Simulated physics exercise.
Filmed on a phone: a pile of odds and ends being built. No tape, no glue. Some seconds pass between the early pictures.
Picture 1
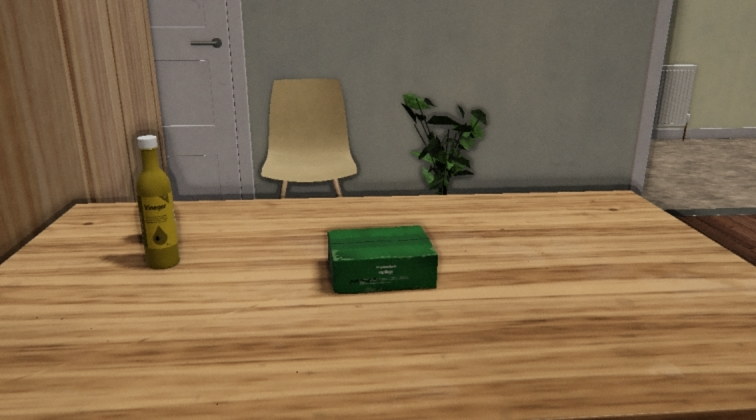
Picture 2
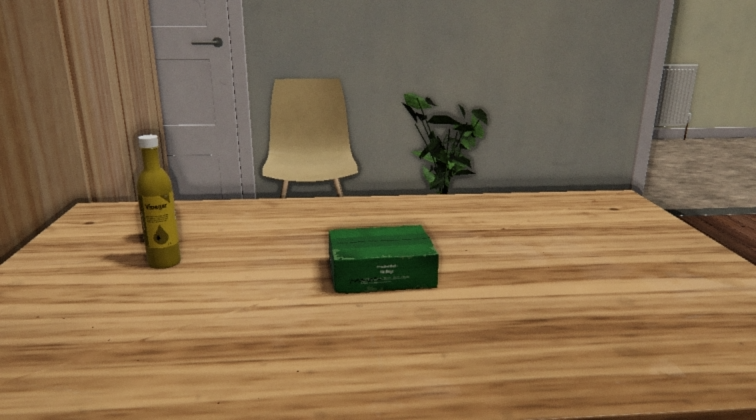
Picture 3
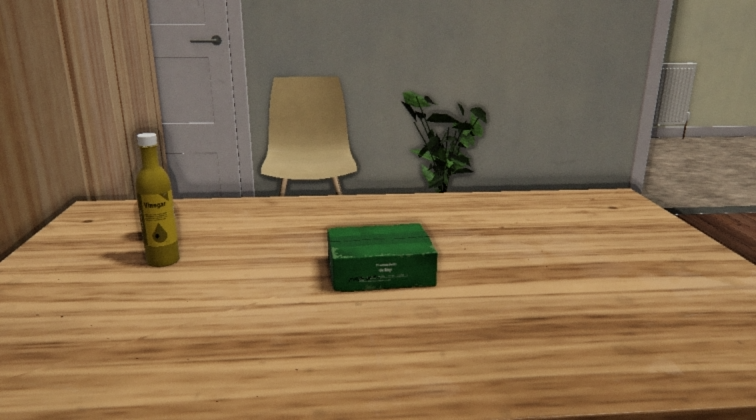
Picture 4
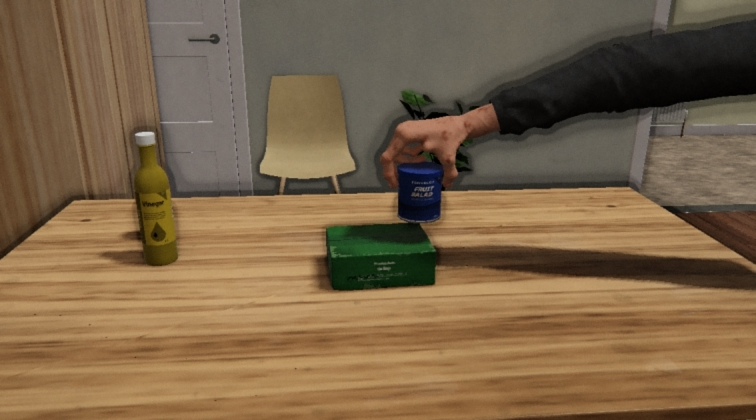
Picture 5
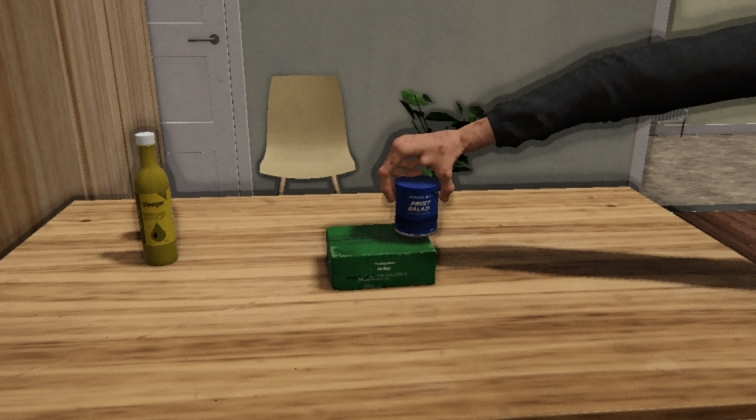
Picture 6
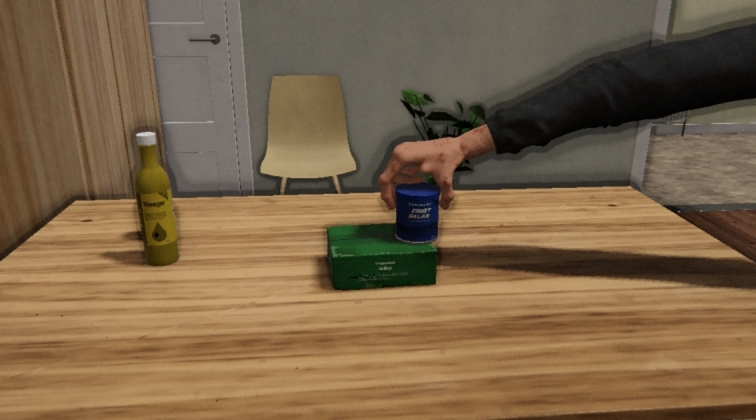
A wooden table in a room is seen from its near side, slightly above, by a camera that stays nearly still. A yellow bottle with a white cap stands at the left and a green box lies near the middle, with a pale chair and leafy plant behind. A dark-sleeved arm reaches in from the right holding a blue pot, lowering it onto the box's right side.
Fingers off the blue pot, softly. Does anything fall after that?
Outcome: The pile holds.
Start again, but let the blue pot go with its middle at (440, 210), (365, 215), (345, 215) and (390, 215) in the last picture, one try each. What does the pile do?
First, it comes apart; second, it stays up; third, it holds; fourth, it keeps its balance.
Then, 0.50 s past the last view, nothing moves.
Then, 1.30 s past the last view, blue pot resting near (418, 213).
Finally, all 4 still in place. Final places as the last picture's camera would see them, blue pot near (418, 213). The pile keeps its balance.
